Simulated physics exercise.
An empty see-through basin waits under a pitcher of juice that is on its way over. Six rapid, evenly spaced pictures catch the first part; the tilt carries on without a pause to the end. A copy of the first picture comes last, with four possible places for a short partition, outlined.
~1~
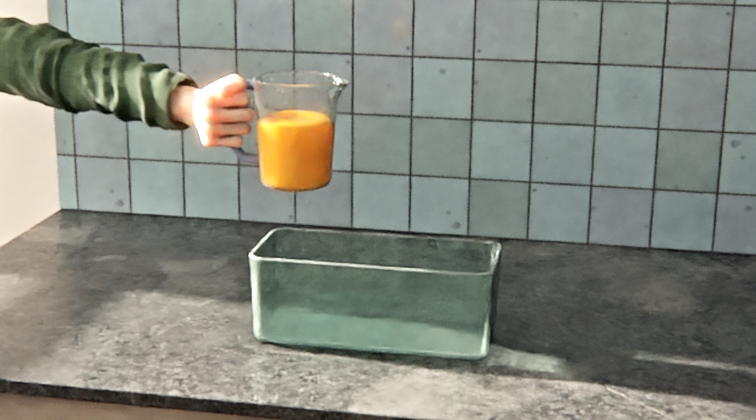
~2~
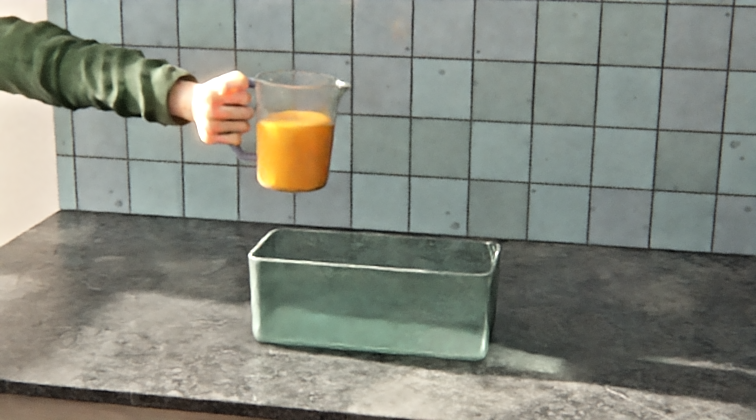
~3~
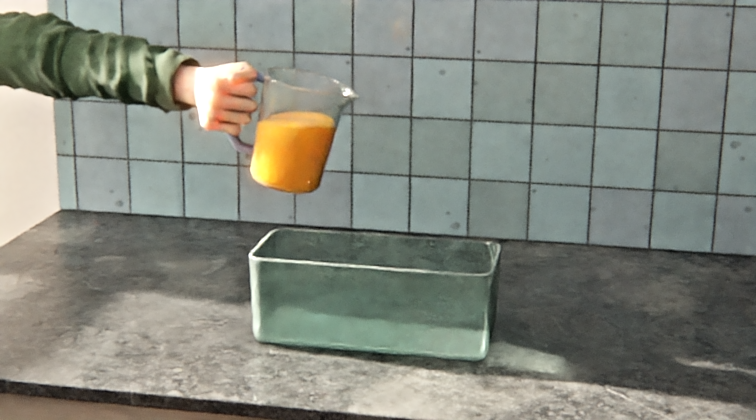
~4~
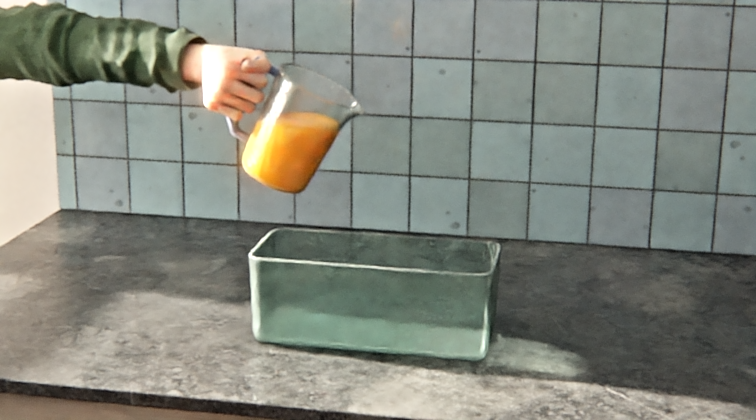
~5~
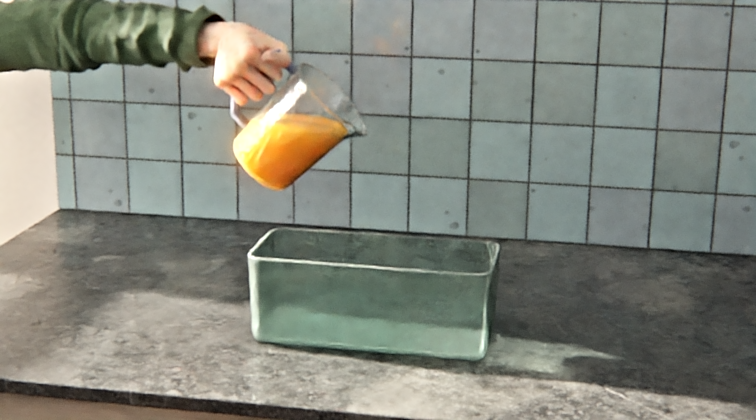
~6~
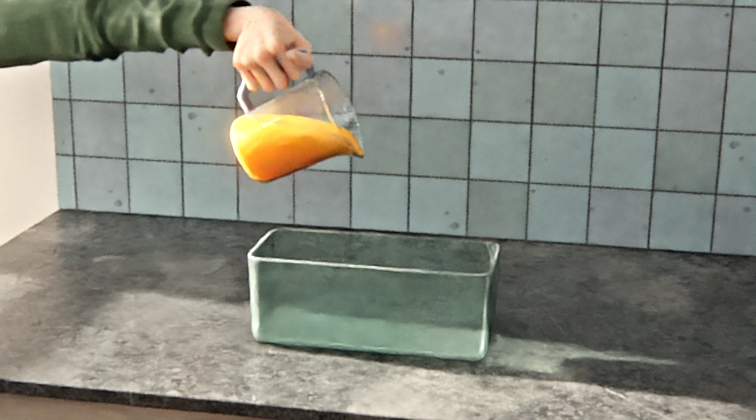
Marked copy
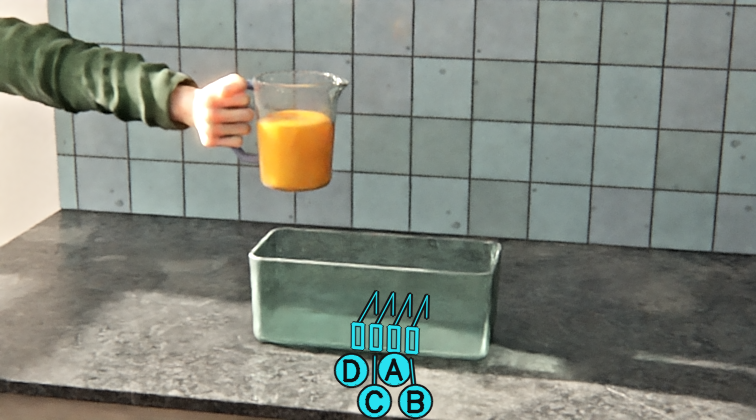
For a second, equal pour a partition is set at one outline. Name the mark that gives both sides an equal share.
Take A.
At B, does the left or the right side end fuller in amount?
The left side.
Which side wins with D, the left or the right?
The right one.
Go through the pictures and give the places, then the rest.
The first frame shows upright, lip at (347, 83); basin from (255, 339) to (488, 358); nothing has left yet.
The second frame shows tipped about 3°, lip at (349, 87); nothing has left yet.
The third frame shows tipped about 12°, lip at (356, 96); nothing has left yet.
The fourth frame shows tipped about 26°, lip at (363, 112); nothing has left yet.
The fifth frame shows tipped about 44°, lip at (366, 134); nothing has left yet.
The sixth frame shows tipped about 62°, lip at (362, 156); nothing has left yet.
In cyan, A at (392, 357); B at (411, 359); C at (374, 356); D at (356, 354).
If A is chosen, about 52 % ends left of the wall and 46 % right of it.
If B is chosen, about 83 % ends left of the wall and 9 % right of it; 8 % is lost outside.
If C is chosen, about 11 % ends left of the wall and 87 % right of it.
If D is chosen, about 8 % ends left of the wall and 89 % right of it.
